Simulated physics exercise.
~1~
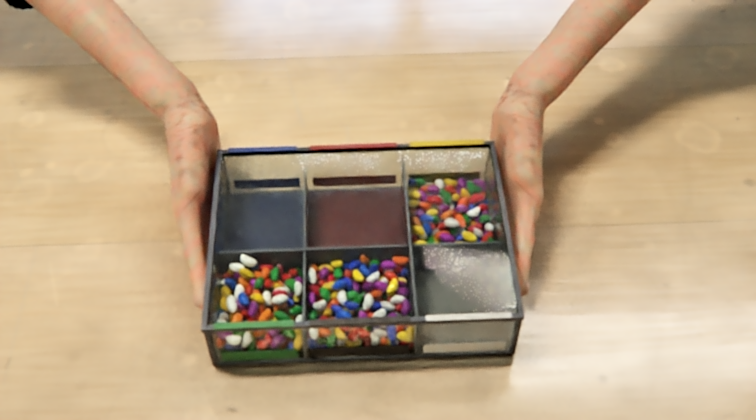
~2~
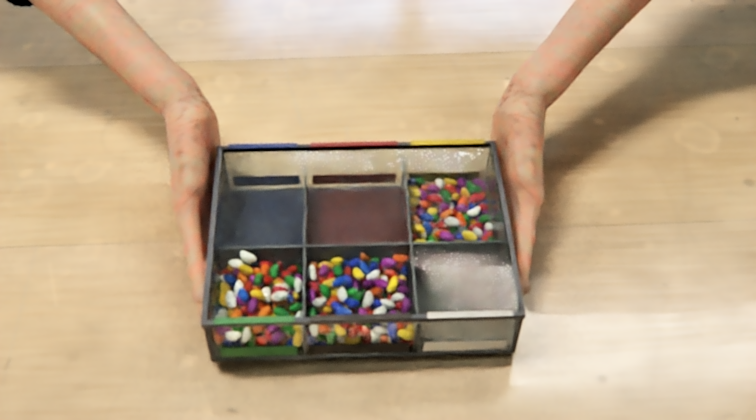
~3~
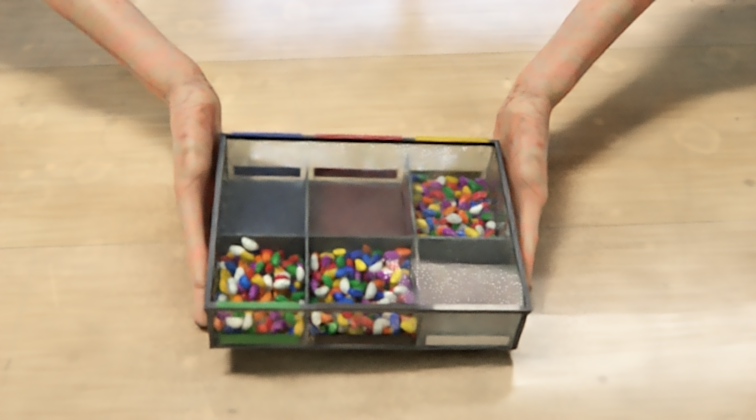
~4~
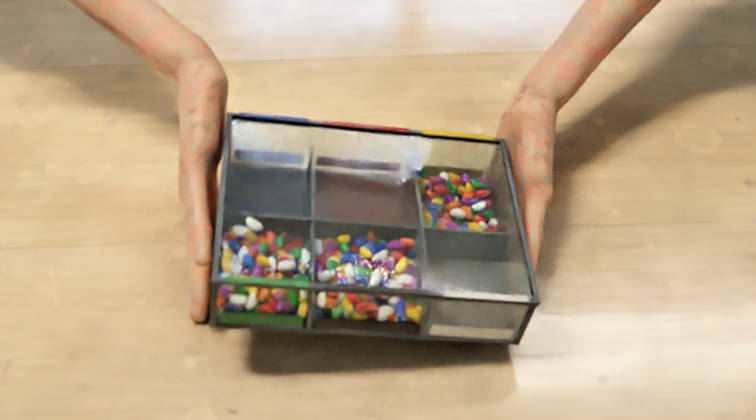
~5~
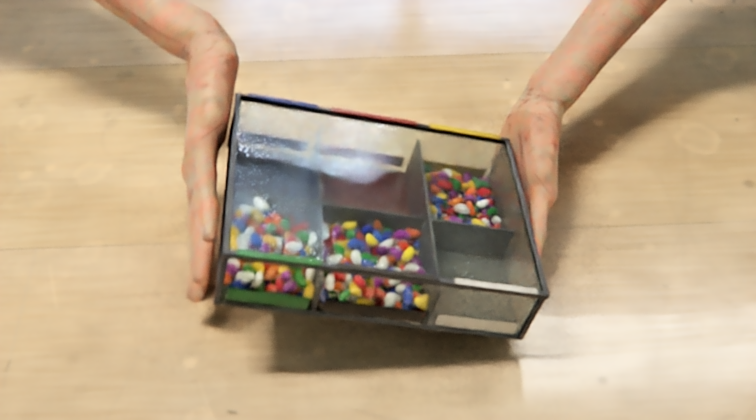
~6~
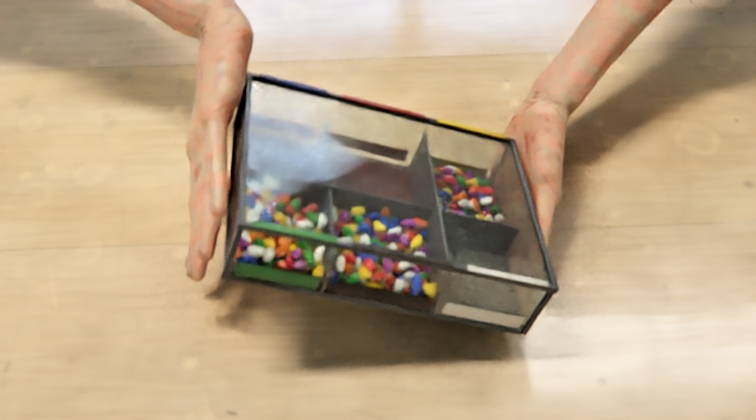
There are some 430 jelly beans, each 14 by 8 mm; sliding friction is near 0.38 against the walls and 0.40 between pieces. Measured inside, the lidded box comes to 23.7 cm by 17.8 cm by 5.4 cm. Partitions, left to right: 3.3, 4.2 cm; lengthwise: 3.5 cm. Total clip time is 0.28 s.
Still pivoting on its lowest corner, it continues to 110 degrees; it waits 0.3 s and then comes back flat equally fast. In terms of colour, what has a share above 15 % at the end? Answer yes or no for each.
Red compartment: No, blue compartment: No, green compartment: No, yellow compartment: Yes, white compartment: No, black compartment: Yes.
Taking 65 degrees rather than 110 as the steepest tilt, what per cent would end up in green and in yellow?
Green 20 %; yellow 35 %.
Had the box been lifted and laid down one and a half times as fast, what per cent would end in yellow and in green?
Yellow 50 %, green 0 %.
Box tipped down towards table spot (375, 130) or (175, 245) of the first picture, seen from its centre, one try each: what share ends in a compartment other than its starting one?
First try: About 60 percent; second try: About 40 percent.
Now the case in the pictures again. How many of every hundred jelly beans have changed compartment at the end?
Result: Roughly 30 %.
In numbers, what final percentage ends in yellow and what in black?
Final shares - yellow 50 percent, black 35 percent.
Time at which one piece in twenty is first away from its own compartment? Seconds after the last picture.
Somewhere near 0.65 s.
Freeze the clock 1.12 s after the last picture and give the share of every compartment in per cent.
Red 5 %, blue 0 %, green 10 %, yellow 45 %, white 0 %, black 35 %.
Then, 1.12 s after the last picture, tilt 110 degrees; red 5 %, green 10 %, yellow 45 %, black 35 %.
Then, 1.86 s after the last picture, tilt 56 degrees; red 5 %, green 10 %, yellow 50 %, white 5 %, black 35 %.
Then, 2.63 s after the last picture, tilt 0 degrees; red 5 %, green 10 %, yellow 50 %, white 5 %, black 35 %.
In the end, red 5 %, blue 0 %, green 10 %, yellow 50 %, white 5 %, black 35 %.
